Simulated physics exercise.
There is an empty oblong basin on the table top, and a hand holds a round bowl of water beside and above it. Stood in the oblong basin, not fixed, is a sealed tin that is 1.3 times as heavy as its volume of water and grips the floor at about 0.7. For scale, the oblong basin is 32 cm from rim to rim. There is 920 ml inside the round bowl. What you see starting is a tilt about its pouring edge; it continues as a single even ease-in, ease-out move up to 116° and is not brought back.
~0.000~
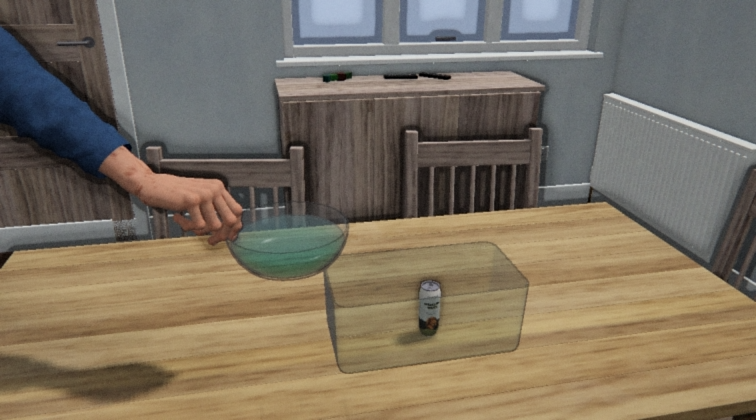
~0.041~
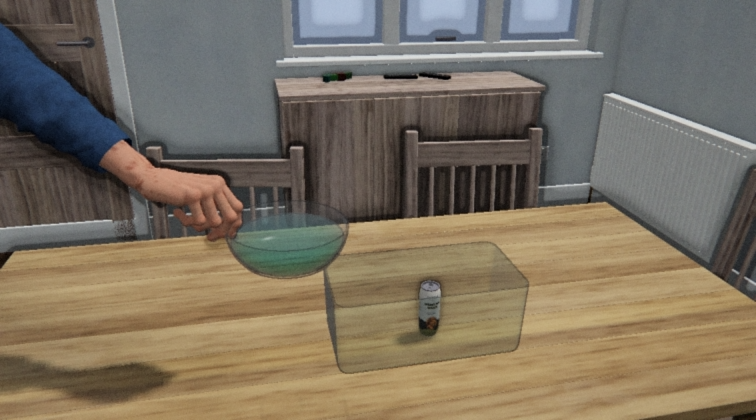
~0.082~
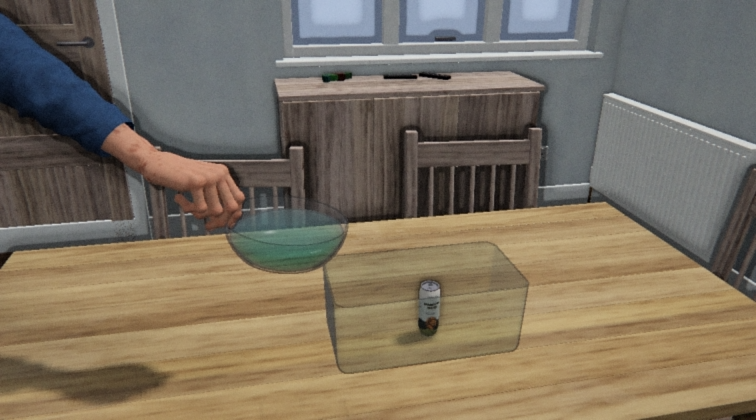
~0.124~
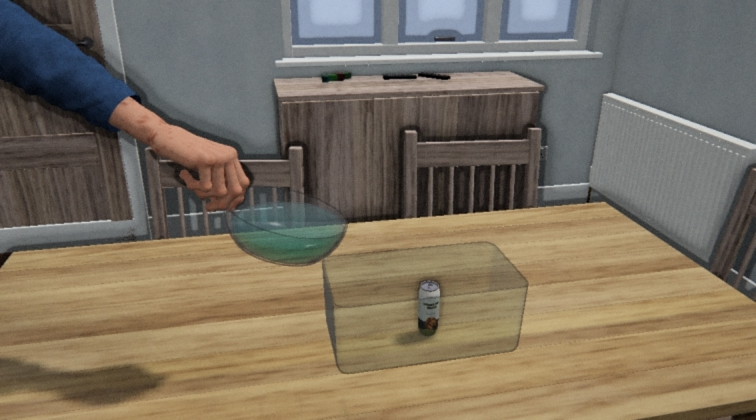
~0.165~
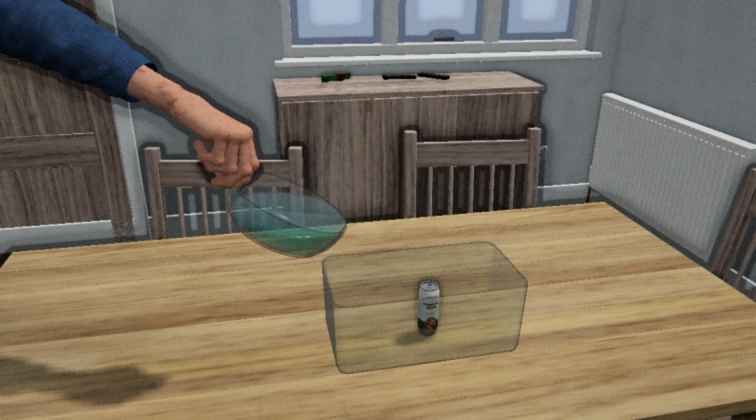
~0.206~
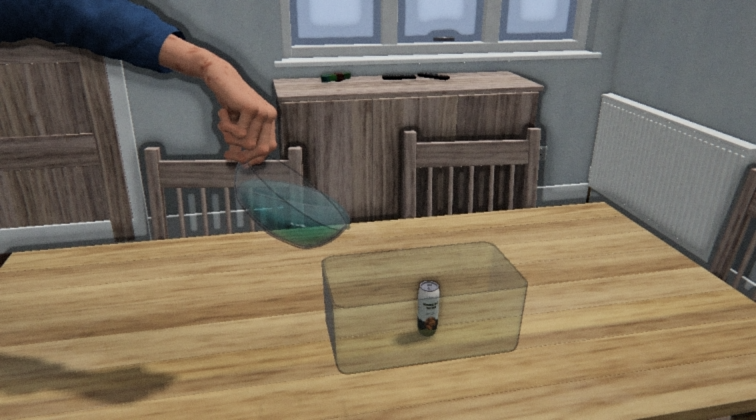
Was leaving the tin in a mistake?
Yes, it gets knocked over.
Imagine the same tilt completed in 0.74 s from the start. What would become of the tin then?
It stays steady, then.
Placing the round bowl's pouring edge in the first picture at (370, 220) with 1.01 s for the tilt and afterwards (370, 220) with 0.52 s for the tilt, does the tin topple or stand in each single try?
Trial 1 - tin stays standing; trial 2 - tin stays standing.
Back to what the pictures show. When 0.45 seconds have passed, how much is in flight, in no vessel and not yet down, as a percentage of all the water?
Around 72 percent.
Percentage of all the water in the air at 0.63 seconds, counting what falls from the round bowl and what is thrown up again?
Roughly 2 %.
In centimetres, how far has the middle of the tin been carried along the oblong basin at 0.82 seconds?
Close to 9 cm.
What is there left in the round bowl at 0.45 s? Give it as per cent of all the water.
Portion remaining: Approx. 14 per cent.
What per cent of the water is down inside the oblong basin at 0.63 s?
Near 98 per cent of the total.
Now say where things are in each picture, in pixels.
The first picture shows tilt 0°; pouring edge (347, 221); surface from (230, 240) to (344, 231); the oblong basin's rim runs from (329, 282) to (511, 263); the tin's top is at (430, 288).
The second picture shows tilt 2°; pouring edge (347, 221); surface from (230, 239) to (344, 229).
The third picture shows tilt 7°; pouring edge (347, 221); surface from (229, 232) to (343, 226).
The fourth picture shows tilt 16°; pouring edge (346, 222); surface from (228, 221) to (343, 220).
The fifth picture shows tilt 27°; pouring edge (345, 222); surface from (231, 206) to (345, 217); 1 per cent is over the edge.
The sixth picture shows tilt 39°; pouring edge (345, 222); surface from (237, 187) to (327, 205); 4 per cent is over the edge.
Then, 0.45 s in, the tilt is 111° and 13 per cent is still to pour; the tin stands where it began.
Then, 0.63 s in, the tilt is 116° and 0 per cent is still to pour; the tin leans 30°.
Then, 0.82 s in, the tilt is 116° and 0 per cent is still to pour; the tin lies on its side.
Then, 1.02 s in, the tilt is 116° and 0 per cent is still to pour; the tin lies on its side.
Finally, the tin lies on its side.
